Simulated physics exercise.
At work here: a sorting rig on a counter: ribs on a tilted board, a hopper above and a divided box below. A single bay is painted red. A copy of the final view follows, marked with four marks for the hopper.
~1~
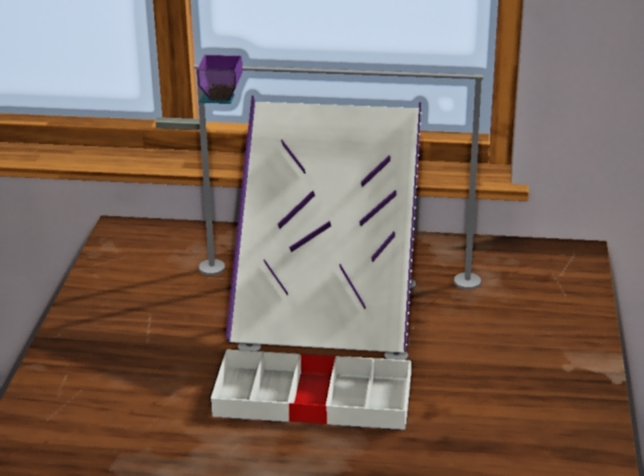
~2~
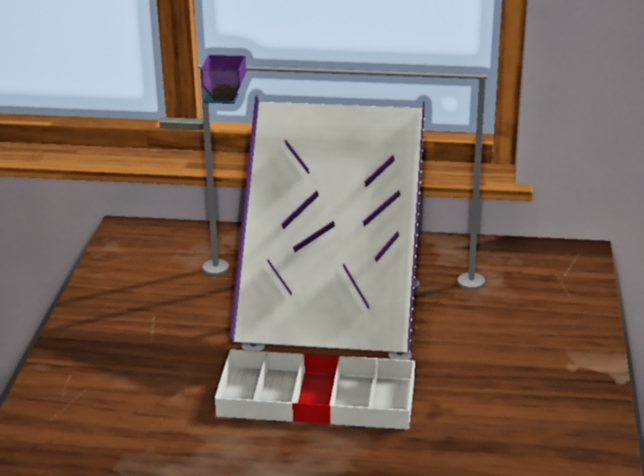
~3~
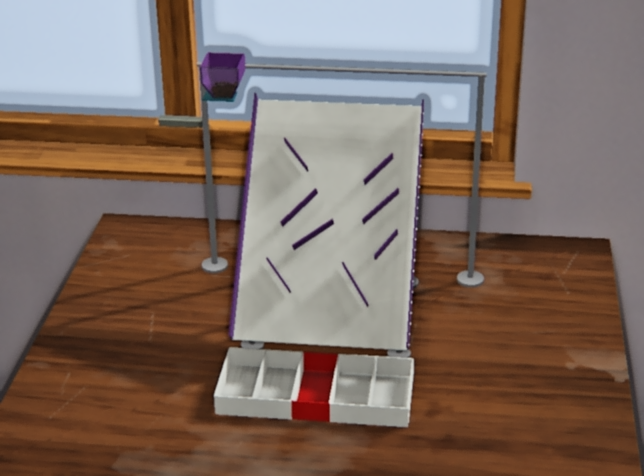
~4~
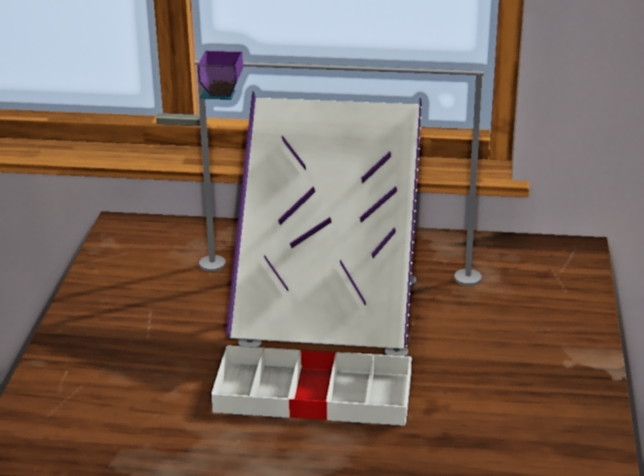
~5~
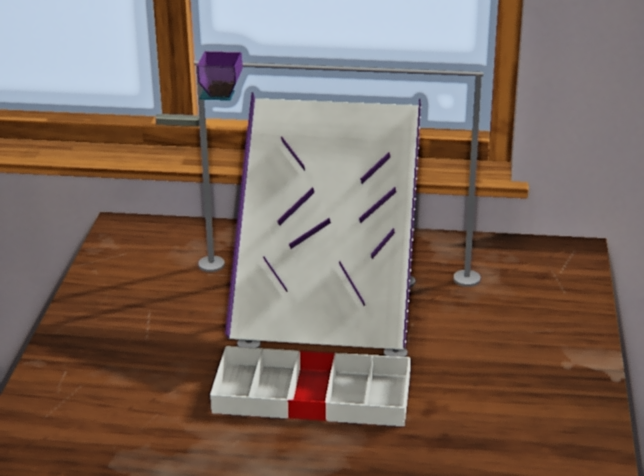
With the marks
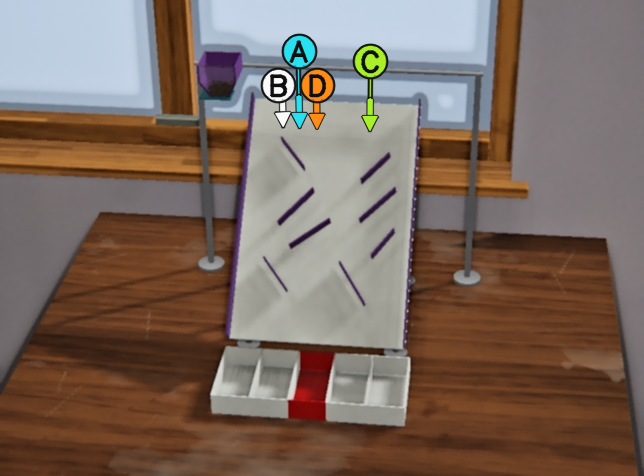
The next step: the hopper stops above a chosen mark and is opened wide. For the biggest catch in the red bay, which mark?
It is C.
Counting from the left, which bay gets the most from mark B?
The first from the left.
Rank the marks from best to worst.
The order is C, D, A, B.
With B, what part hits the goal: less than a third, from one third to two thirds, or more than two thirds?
Less than a third.
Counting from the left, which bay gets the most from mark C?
The third.
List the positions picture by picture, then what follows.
In the first frame, hopper near (221, 91), allspice berries, door shut.
In the second frame, ribs (285, 140) to (308, 169), (365, 182) to (393, 155), (281, 225) to (317, 191).
In the third frame, ribs (362, 220) to (399, 188), (292, 246) to (333, 219), (374, 256) to (397, 229).
In the fourth frame, ribs (264, 256) to (287, 287), (340, 260) to (365, 301).
In the fifth frame, red bay near (307, 409), number 3 of 5 from the left.
On the marked copy, mark A meets the board at (299, 122); mark B meets the board at (283, 121); mark C meets the board at (369, 125); mark D meets the board at (316, 123).
With A, close to a quarter in the red bay, close to two thirds in other bays, a small share outside the box.
With B, a small share in the red bay, the bulk in other bays, a small share outside the box.
With C, the bulk in the red bay, close to a quarter in other bays, only a few outside the box.
With D, close to a third in the red bay, close to half in other bays, a small share outside the box.
